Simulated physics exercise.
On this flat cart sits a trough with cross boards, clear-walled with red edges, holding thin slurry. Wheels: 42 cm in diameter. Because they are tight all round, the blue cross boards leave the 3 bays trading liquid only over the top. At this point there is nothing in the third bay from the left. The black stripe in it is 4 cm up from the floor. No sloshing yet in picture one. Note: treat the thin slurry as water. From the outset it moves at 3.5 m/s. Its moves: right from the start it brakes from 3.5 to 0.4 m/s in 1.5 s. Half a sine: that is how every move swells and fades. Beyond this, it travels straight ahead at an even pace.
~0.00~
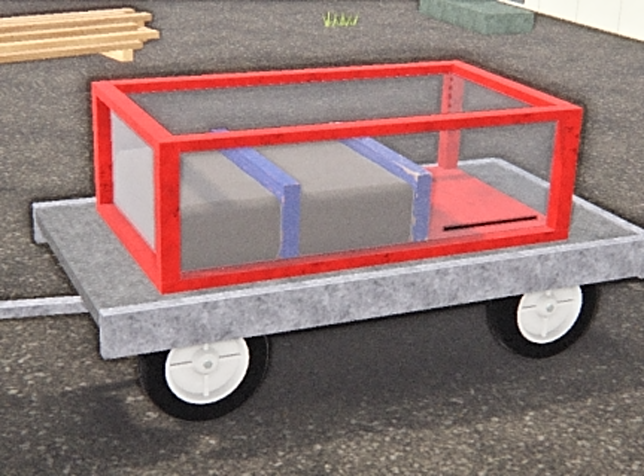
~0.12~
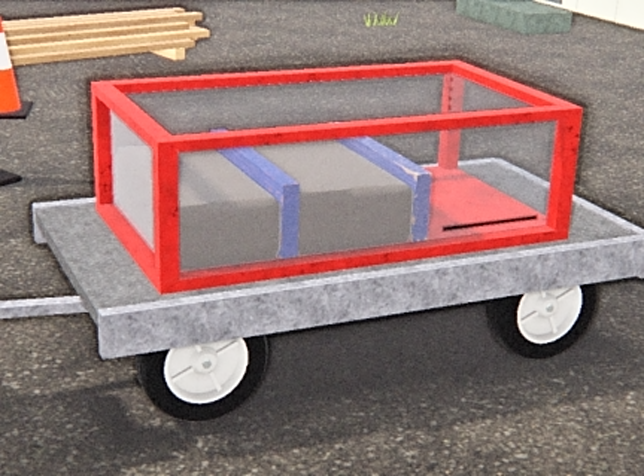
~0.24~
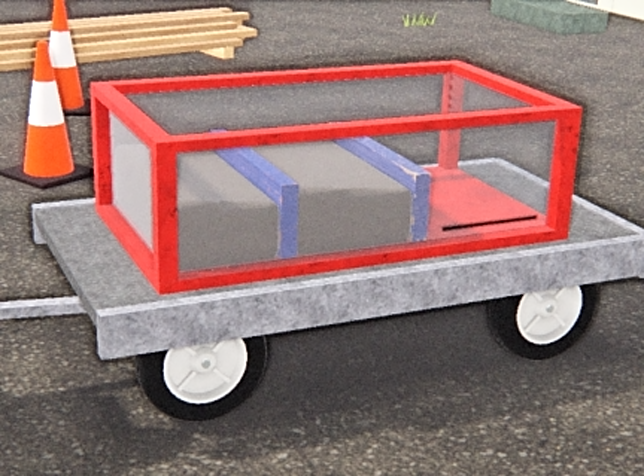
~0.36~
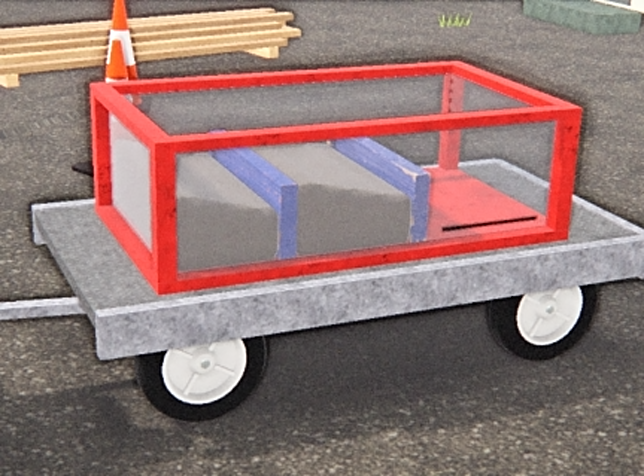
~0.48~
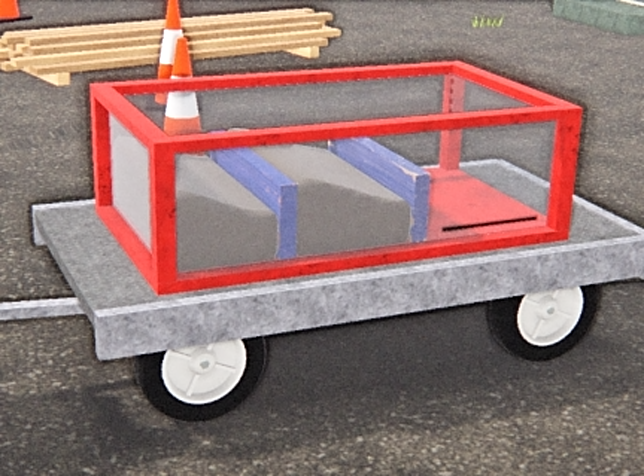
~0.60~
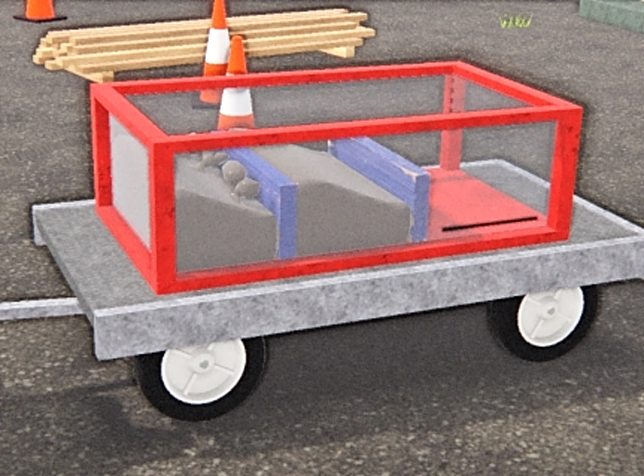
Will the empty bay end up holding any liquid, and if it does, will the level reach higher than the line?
No, it holds none.
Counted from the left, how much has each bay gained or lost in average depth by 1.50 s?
Change, left first: Up 2 / down 2 / 0.
Then, 1.00 s in, the bays hold 23, 19, 0 cm, left to right.
Then, 1.50 s in, the bays hold 23, 19, 0 cm, left to right.
Then, 2.00 s in, the bays hold 23, 19, 0 cm, left to right.
Then, 4.49 s in, the bays hold 23, 19, 0 cm, left to right.
